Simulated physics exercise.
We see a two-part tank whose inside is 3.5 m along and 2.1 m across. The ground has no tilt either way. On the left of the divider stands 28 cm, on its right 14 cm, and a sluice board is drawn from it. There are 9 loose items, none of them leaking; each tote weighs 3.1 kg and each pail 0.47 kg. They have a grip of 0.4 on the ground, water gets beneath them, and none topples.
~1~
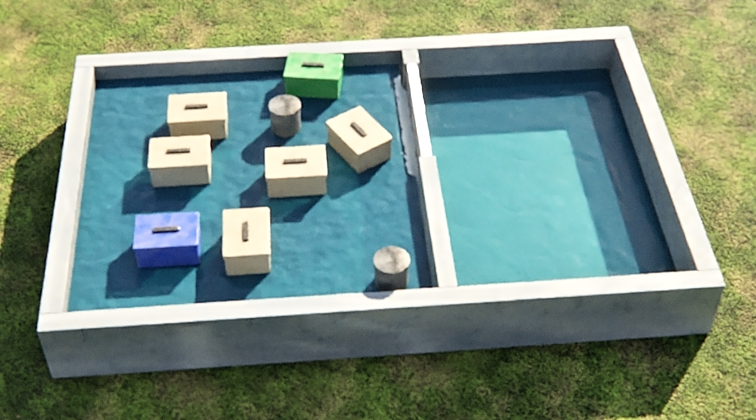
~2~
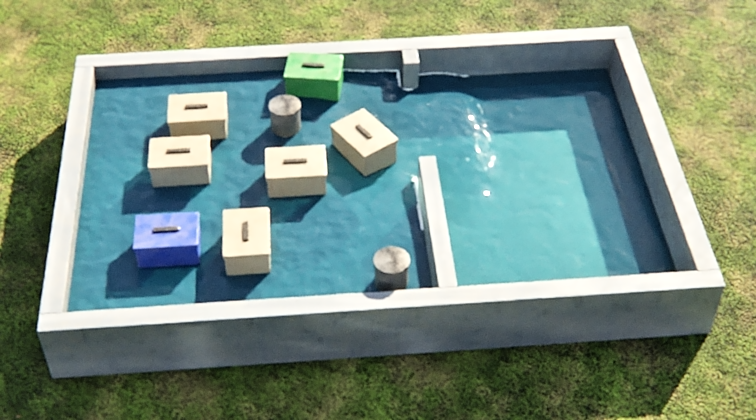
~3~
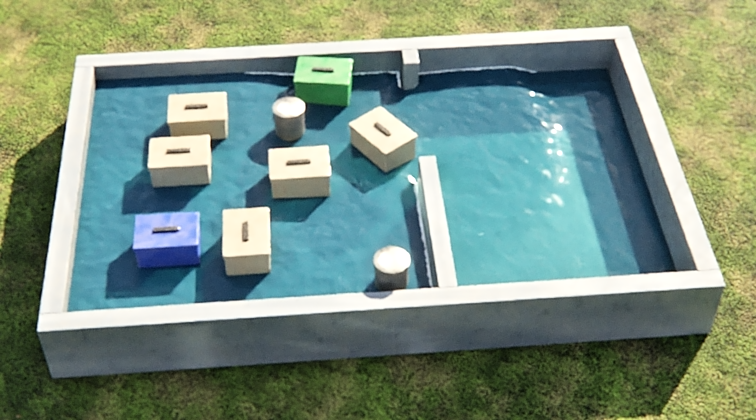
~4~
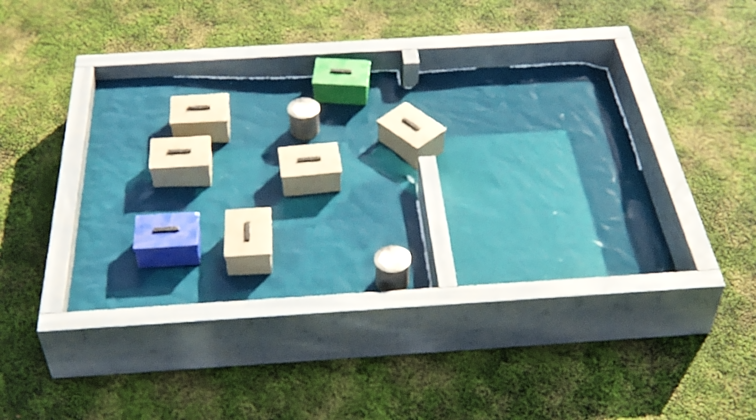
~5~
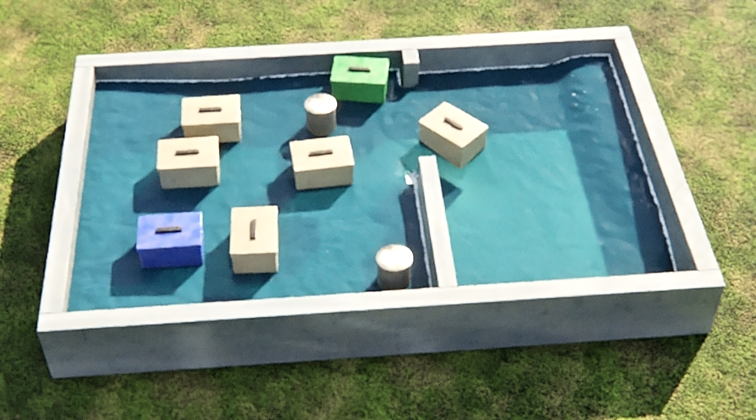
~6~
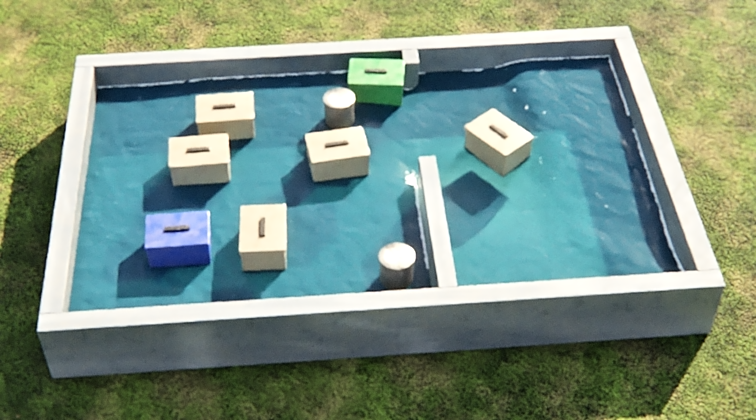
Divided water tank losing a section of its divider, water rippling across as floating boxes and cylinders drift slowly right.
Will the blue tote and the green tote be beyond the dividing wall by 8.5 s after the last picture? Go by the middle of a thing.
Okay, so the blue tote never gets across, and as for the green tote, it goes across.
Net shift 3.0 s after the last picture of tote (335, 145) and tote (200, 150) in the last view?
120 cm, 30 cm.
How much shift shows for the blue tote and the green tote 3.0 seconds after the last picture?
About 20 and 140 cm.
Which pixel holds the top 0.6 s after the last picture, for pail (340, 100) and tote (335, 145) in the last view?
Approx. (376, 103); approx. (384, 129).
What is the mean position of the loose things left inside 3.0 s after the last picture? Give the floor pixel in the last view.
The average lands around (359, 193).
Then, 0.6 s after the last picture the blue tote is near (196, 227), 0.2 m from its start, afloat; the green tote is near (406, 85), 0.6 m from its start, afloat; 1 of 9 are over the mark; 9 afloat.
Then, 3.0 s after the last picture the blue tote is near (197, 225), 0.2 m from its start, afloat; the green tote is near (523, 54), 1.4 m from its start, afloat; 3 of 9 are over the mark; 9 afloat.
Then, 5.5 s after the last picture the blue tote is near (207, 237), 0.2 m from its start, afloat; the green tote is near (549, 95), 1.5 m from its start, afloat; 2 of 9 are over the mark; 9 afloat.
Then, 8.5 s after the last picture the blue tote is near (231, 253), 0.4 m from its start, afloat; the green tote is near (525, 179), 1.6 m from its start, afloat; 2 of 9 are over the mark; 9 afloat.
